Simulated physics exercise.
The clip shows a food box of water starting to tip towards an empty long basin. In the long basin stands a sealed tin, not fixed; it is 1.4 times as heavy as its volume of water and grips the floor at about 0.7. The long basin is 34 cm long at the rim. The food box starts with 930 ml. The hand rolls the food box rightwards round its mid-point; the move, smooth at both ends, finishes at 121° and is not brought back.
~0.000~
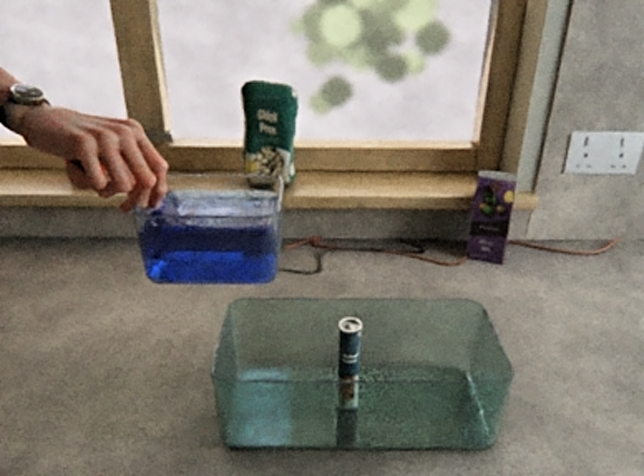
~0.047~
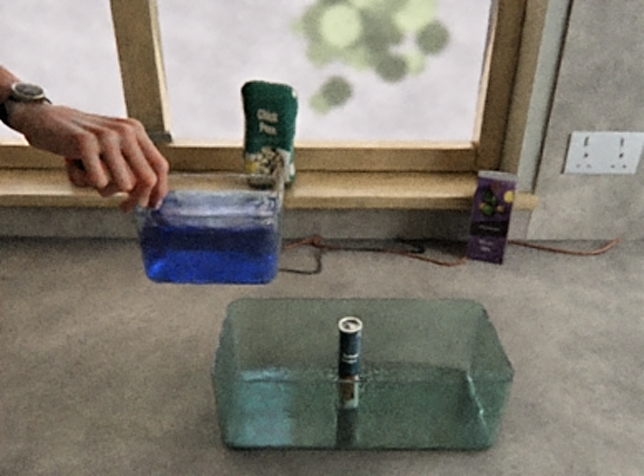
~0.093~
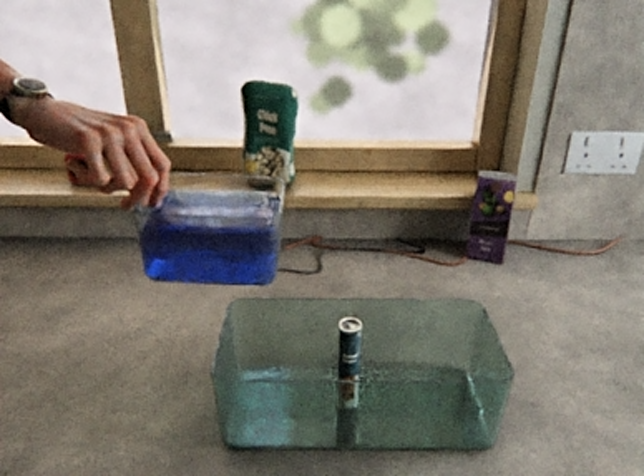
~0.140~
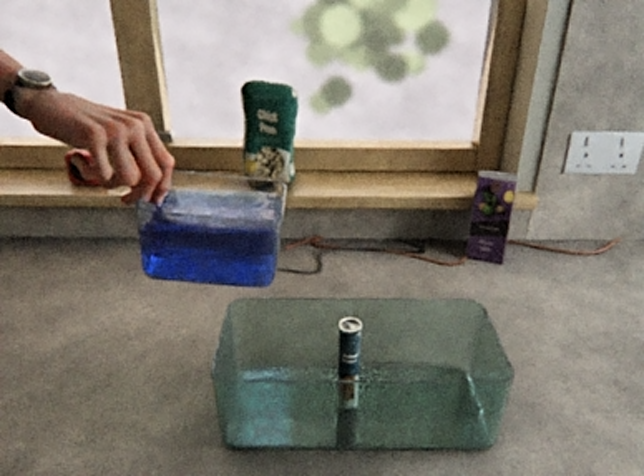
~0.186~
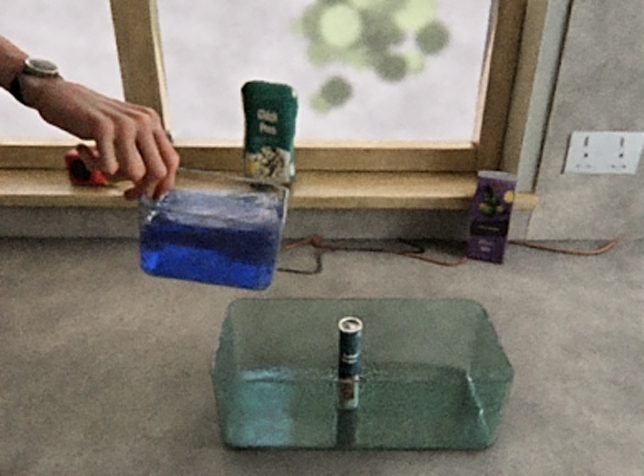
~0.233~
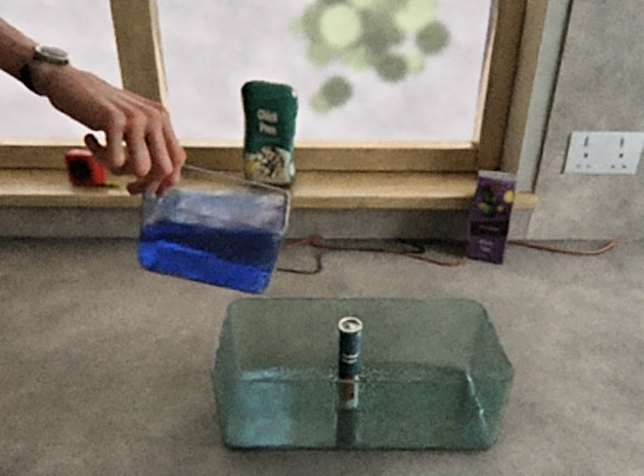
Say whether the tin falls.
The tin stays up.
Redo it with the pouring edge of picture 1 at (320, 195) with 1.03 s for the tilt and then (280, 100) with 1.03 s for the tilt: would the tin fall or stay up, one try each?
First it remains upright; then it stays up.
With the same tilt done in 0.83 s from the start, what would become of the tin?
The tin remains upright.
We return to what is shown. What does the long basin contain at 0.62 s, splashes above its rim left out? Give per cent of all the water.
Near 20 in a hundred.
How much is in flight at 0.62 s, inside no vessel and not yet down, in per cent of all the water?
About 40 per cent.
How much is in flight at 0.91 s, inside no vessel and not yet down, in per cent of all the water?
Near 6 in a hundred.
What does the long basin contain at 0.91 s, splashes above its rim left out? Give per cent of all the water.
Near 90 in a hundred.
After 0.62 s the tilt is 80° and 41 per cent is still to pour; the tin stands where it began.
After 0.91 s the tilt is 117° and 4 per cent is still to pour; the tin stands where it began.
After 1.21 s the tilt is 121° and 0 per cent is still to pour; the tin stands where it began.
After 1.53 s the tilt is 121° and 0 per cent is still to pour; the tin stands where it began.
In the end the tin stands where it began.
